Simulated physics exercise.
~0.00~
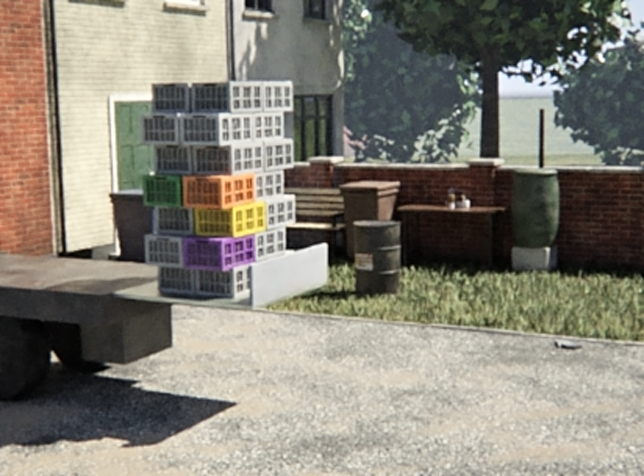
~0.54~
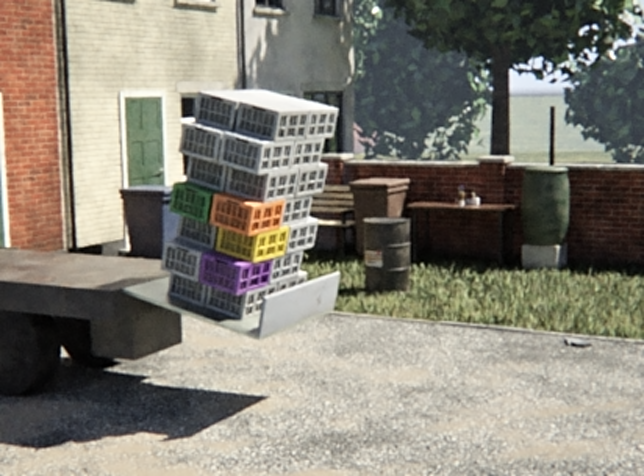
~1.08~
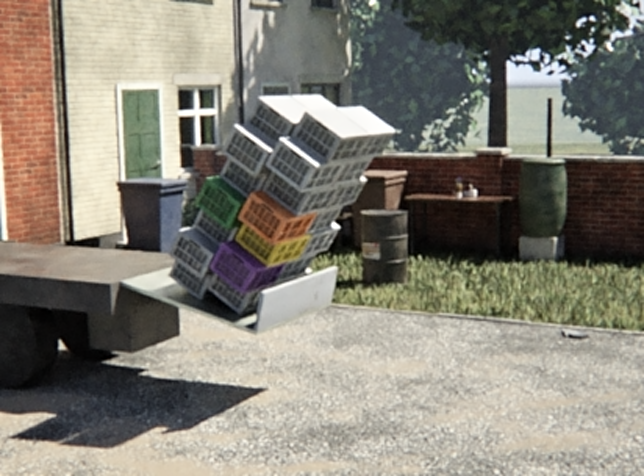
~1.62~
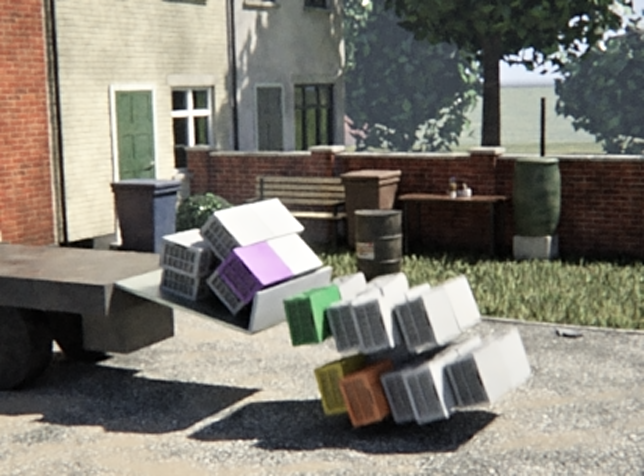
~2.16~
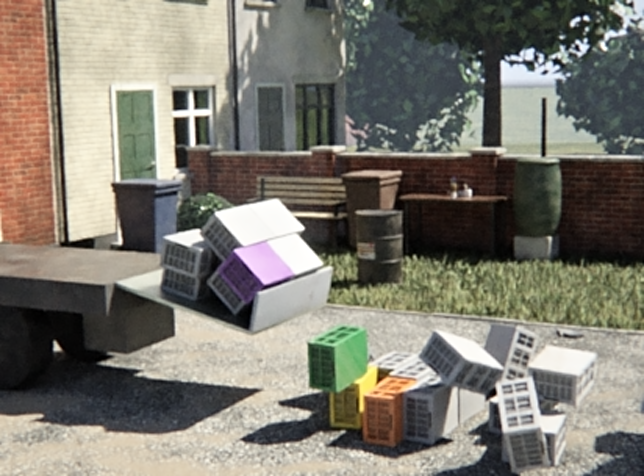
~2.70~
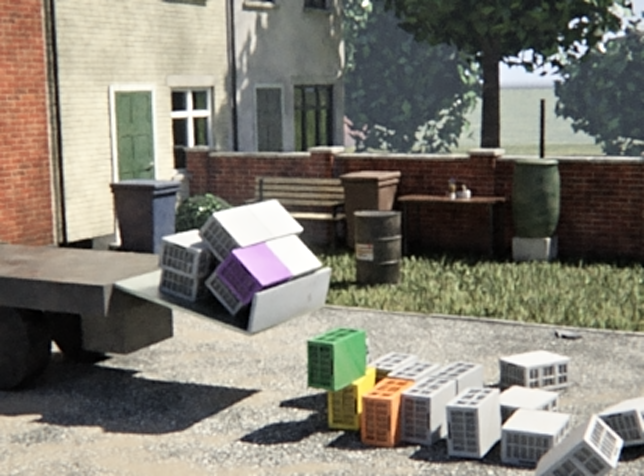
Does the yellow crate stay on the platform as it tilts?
No, the yellow crate drops off the platform and ends up on the ground, lying on its side.
